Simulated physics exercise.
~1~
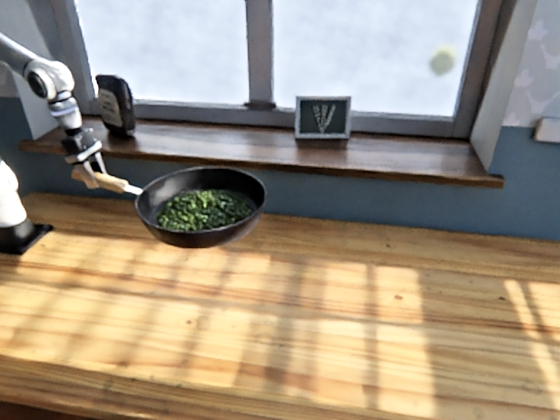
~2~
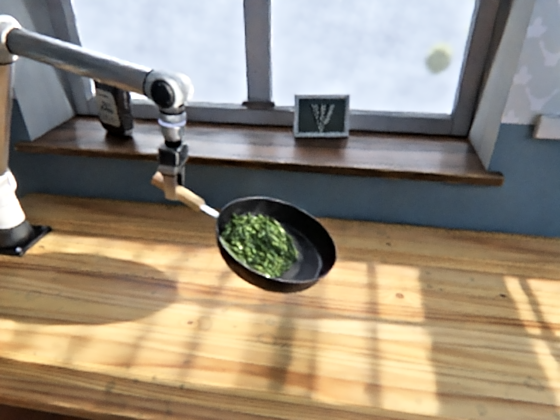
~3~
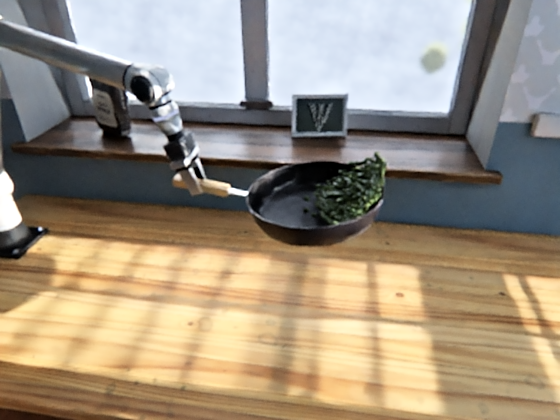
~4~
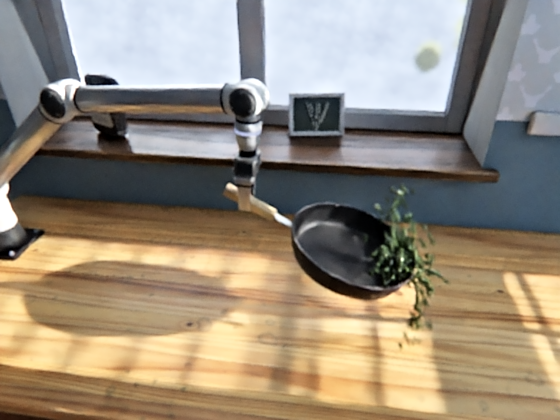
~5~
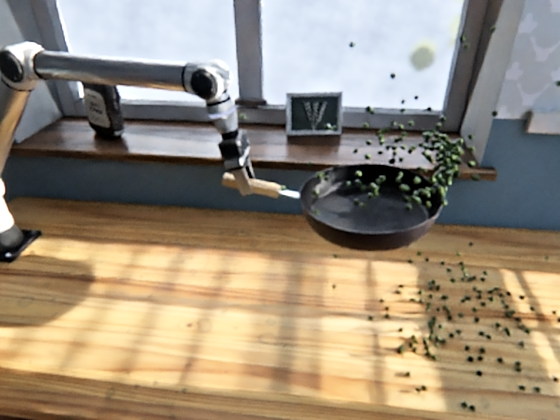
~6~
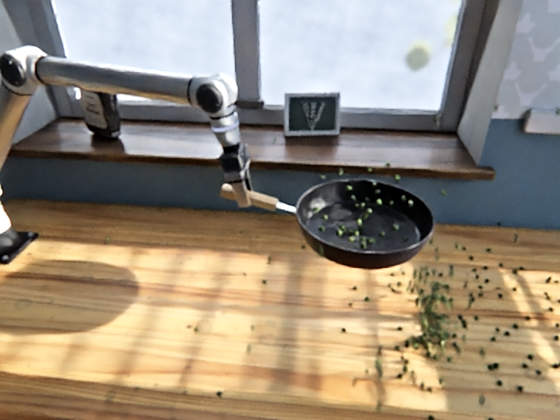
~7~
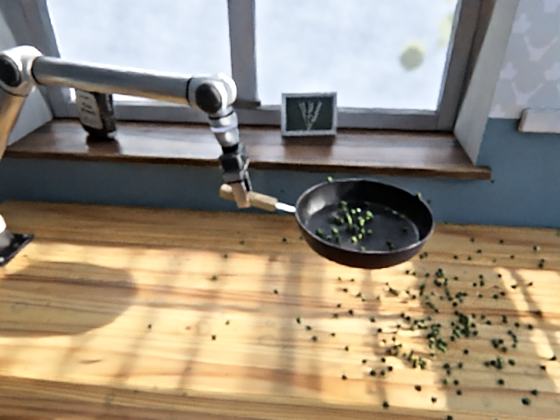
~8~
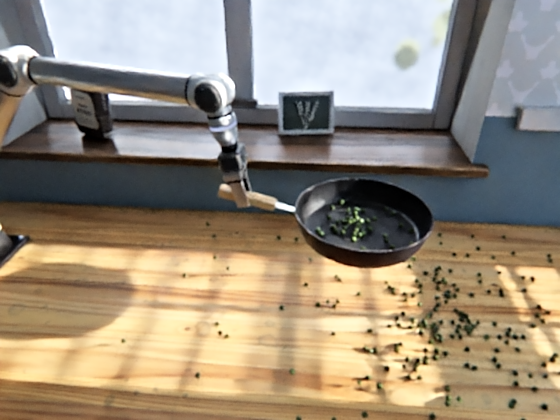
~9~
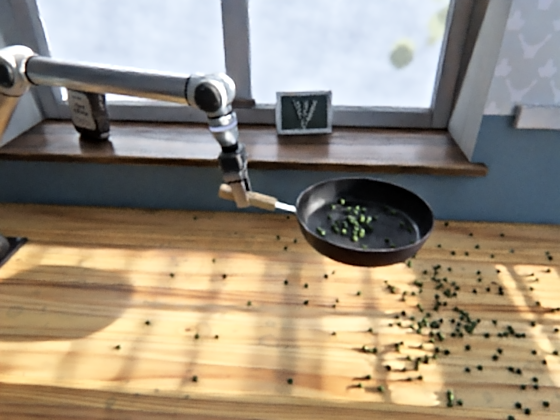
On a sunlit wooden counter beneath a window, a robot arm swung a dark frying pan of small green beads to the right, tipping and tossing them over the far rim, until most lay scattered across the wood and only a few remained in the still pan.
